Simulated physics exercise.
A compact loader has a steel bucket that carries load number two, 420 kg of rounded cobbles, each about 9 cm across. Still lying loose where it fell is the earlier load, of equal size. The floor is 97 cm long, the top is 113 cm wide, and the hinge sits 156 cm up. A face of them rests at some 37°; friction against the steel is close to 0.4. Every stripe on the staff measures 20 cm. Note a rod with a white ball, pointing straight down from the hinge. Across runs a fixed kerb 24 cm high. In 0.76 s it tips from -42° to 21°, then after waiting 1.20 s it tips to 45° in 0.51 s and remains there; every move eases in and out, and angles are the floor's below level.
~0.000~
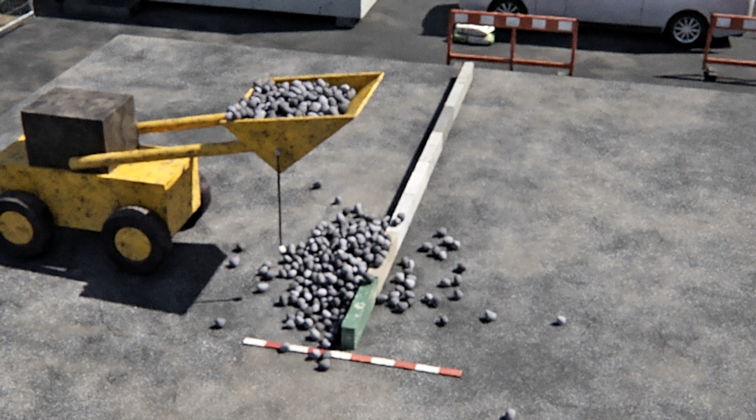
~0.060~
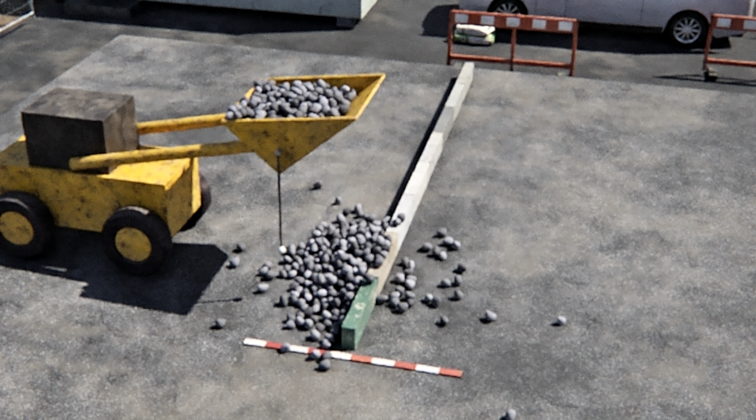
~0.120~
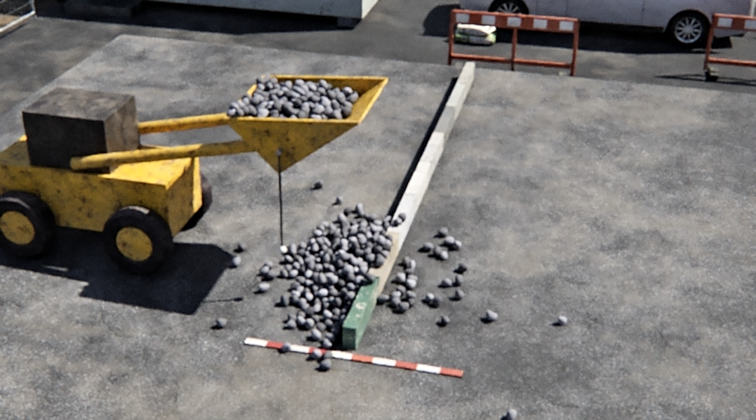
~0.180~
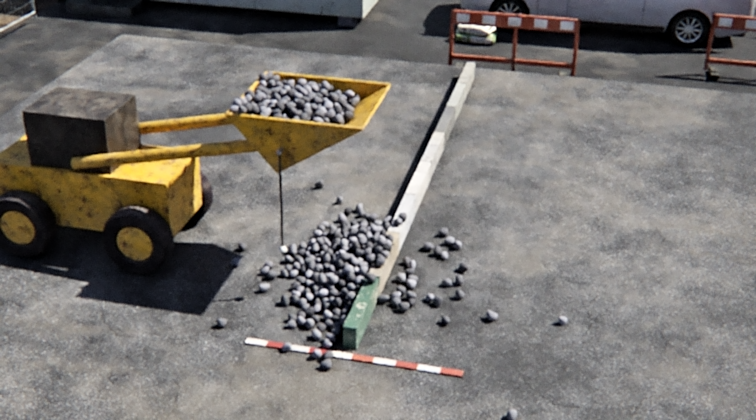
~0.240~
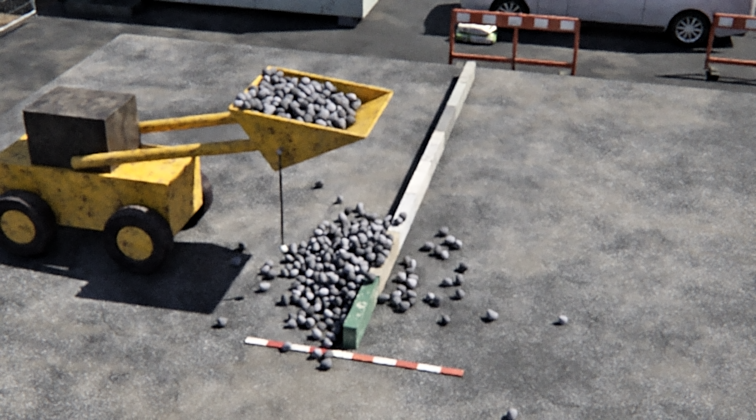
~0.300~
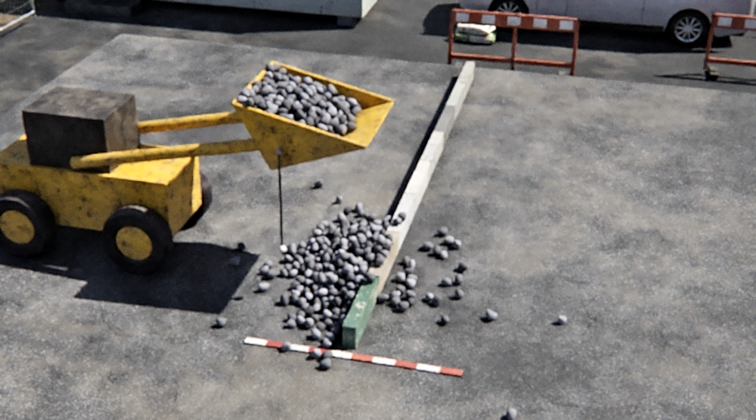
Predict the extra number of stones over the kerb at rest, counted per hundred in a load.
About 90 more per hundred stones.
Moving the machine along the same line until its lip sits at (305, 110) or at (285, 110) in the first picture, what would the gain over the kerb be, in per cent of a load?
Near 30 in a hundred first, near 10 in a hundred second.
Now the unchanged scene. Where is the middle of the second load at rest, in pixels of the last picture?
Their middle rests near (424, 272).
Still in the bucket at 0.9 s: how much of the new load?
Around 100 in a hundred.
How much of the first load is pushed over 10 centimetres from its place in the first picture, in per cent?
Around 5 in a hundred.
After 0.6 s the floor is at 11°; in per cent of one load, 100 in the bucket, 93 on this side of the kerb, 7 over the kerb; the foremost stones are at (478, 309).
After 0.9 s the floor is at 21°; in per cent of one load, 99 in the bucket, 93 on this side of the kerb, 7 over the kerb; the foremost stones are at (478, 309).
After 2.9 s the floor is at 45°; in per cent of one load, 0 in the bucket, 104 on this side of the kerb, 96 over the kerb; the foremost stones are at (570, 299).
After 5.7 s the floor is at 45°; in per cent of one load, 0 in the bucket, 103 on this side of the kerb, 97 over the kerb; the foremost stones are at (571, 299). Net gain over the kerb, 90.
